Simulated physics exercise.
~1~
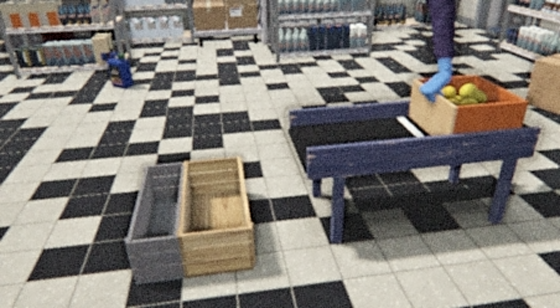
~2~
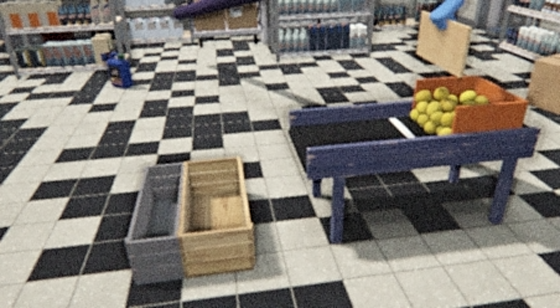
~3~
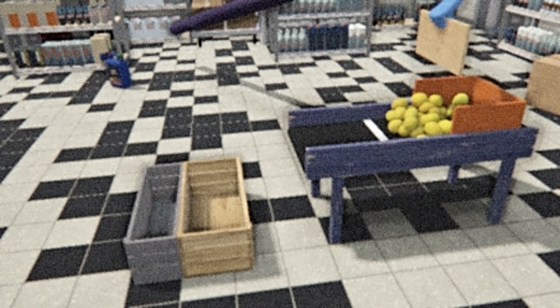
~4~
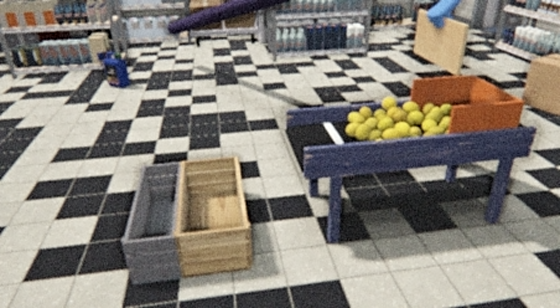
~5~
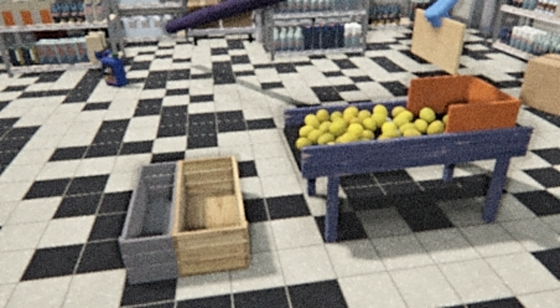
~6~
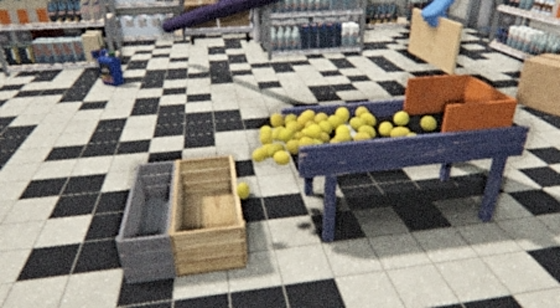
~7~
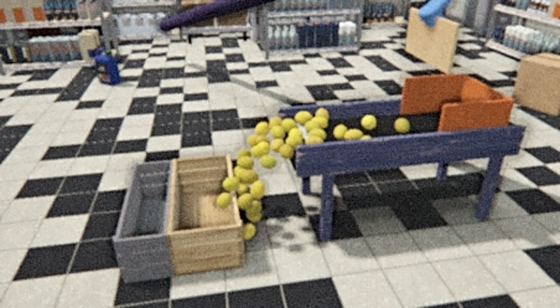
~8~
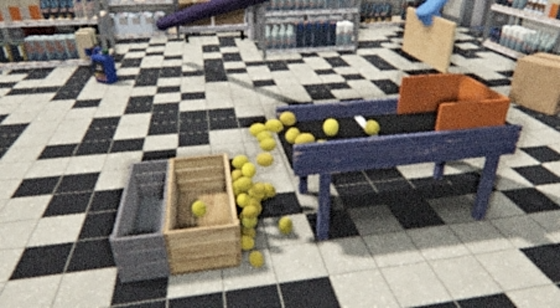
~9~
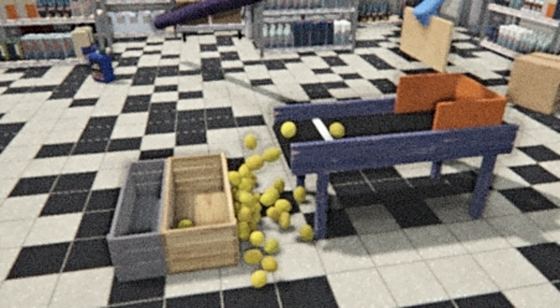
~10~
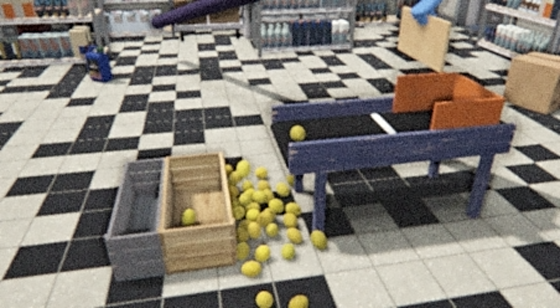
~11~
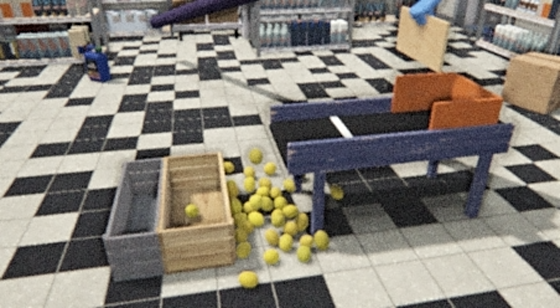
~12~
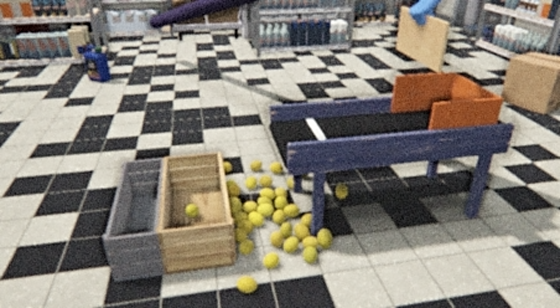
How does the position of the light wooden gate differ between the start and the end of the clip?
At the start the gate stands down on the belt, closing off the left side of the orange pen. At the end it is held up in the air above the pen, leaving that side open.
The clip opens on a store with a checkered floor, where a blue-gloved hand holds a light wooden gate at the side of an orange pen of yellow, round fruit on a dark belt. The hand lifts the gate clear, and the fruit rides left in a loose pile along the blue-framed belt as the camera pans slightly right. The leading pieces spill off the left end and tumble toward the wooden bin, with the rest following. Most drop short and scatter across the floor. At the end, the belt is empty, a couple of pieces are in the wooden bin, and the grey bin beyond has none.
